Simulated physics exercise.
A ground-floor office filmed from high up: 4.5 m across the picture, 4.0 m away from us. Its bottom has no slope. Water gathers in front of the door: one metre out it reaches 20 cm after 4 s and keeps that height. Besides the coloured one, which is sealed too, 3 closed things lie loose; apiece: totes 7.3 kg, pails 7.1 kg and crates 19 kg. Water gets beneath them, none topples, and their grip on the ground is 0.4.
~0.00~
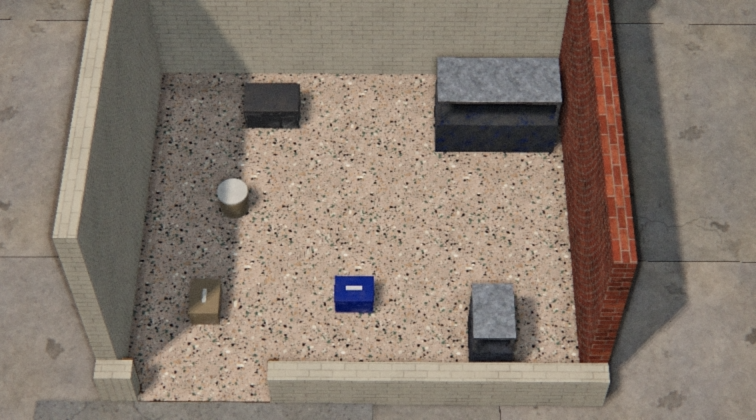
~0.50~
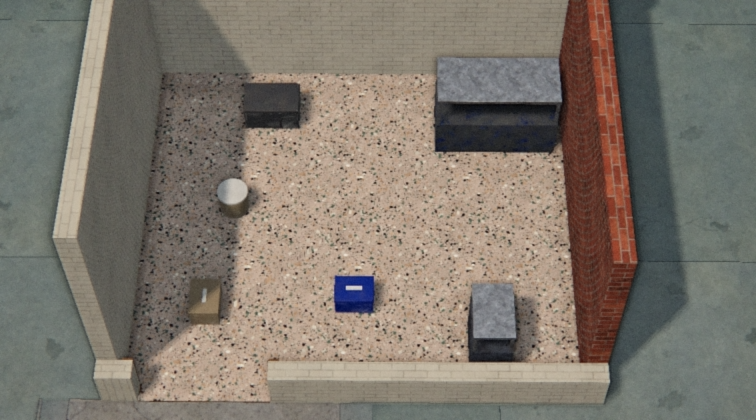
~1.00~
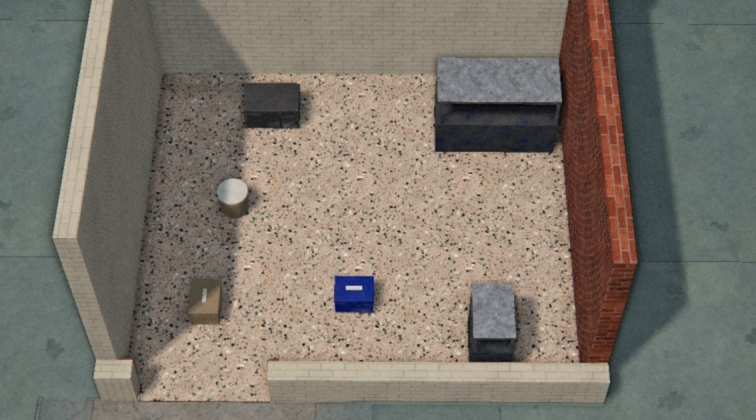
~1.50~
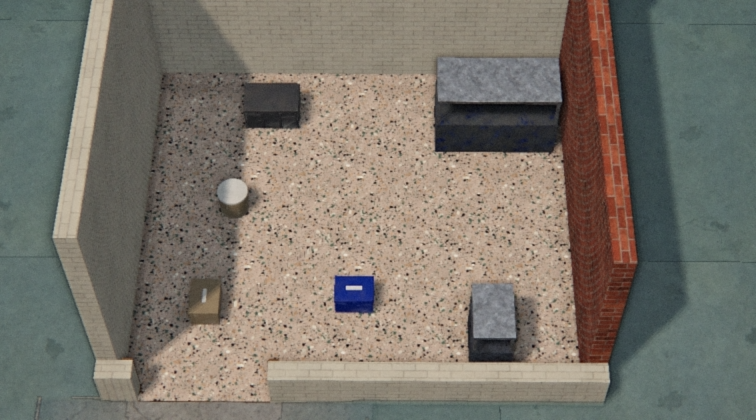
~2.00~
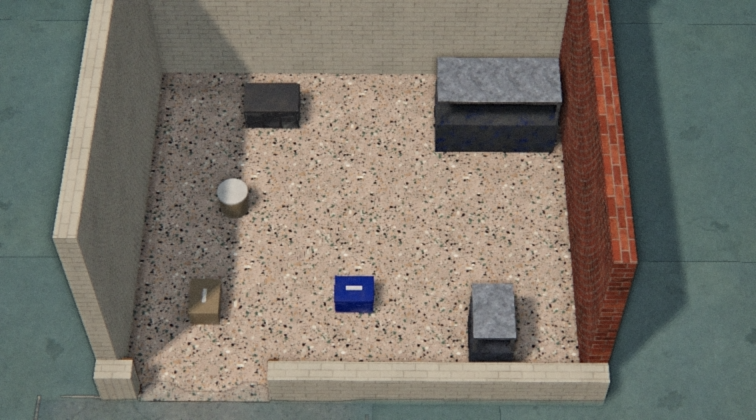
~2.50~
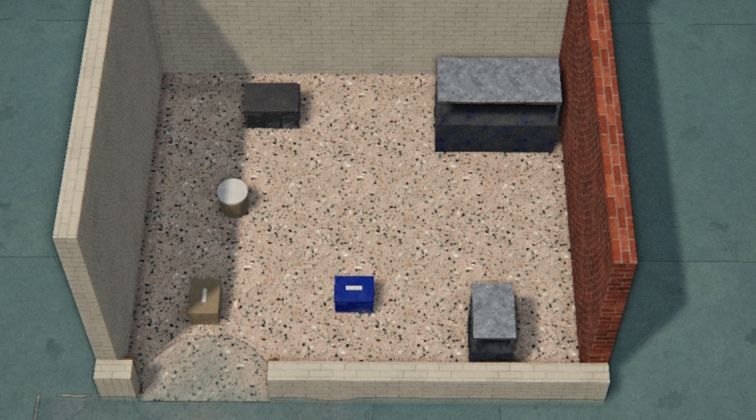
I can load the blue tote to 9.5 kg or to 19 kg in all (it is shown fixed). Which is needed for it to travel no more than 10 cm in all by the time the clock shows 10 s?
For it, the smaller load will do.
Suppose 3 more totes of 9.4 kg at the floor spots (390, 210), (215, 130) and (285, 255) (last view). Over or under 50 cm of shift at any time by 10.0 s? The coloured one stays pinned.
In turn: Under, over, more.
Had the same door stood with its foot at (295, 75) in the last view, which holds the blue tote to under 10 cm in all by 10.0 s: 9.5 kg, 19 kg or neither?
In that case only the higher weight holds it.
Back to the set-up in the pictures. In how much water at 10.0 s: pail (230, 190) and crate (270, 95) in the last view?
Roughly 10 and 12 cm.
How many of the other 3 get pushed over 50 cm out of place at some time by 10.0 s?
3 of them.
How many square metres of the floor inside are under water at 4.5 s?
Some 5.5 m2.
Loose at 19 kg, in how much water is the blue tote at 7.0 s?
About 2 cm.
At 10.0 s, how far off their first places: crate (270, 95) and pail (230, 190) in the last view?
In turn: 100 cm, 200 cm.
After 3.5 s the blue tote would be 0 cm from its start with 9.5 kg and 0 cm from its start with 19 kg; 0 cm of water round it then.
After 4.5 s the blue tote would be 0 cm from its start with 9.5 kg and 0 cm from its start with 19 kg; 1 cm of water round it then.
After 7.0 s the blue tote would be 0 cm from its start with 9.5 kg and 0 cm from its start with 19 kg; 2 cm of water round it then.
After 10.0 s the blue tote would be 0 cm from its start with 9.5 kg and 0 cm from its start with 19 kg; 2 cm of water round it then.
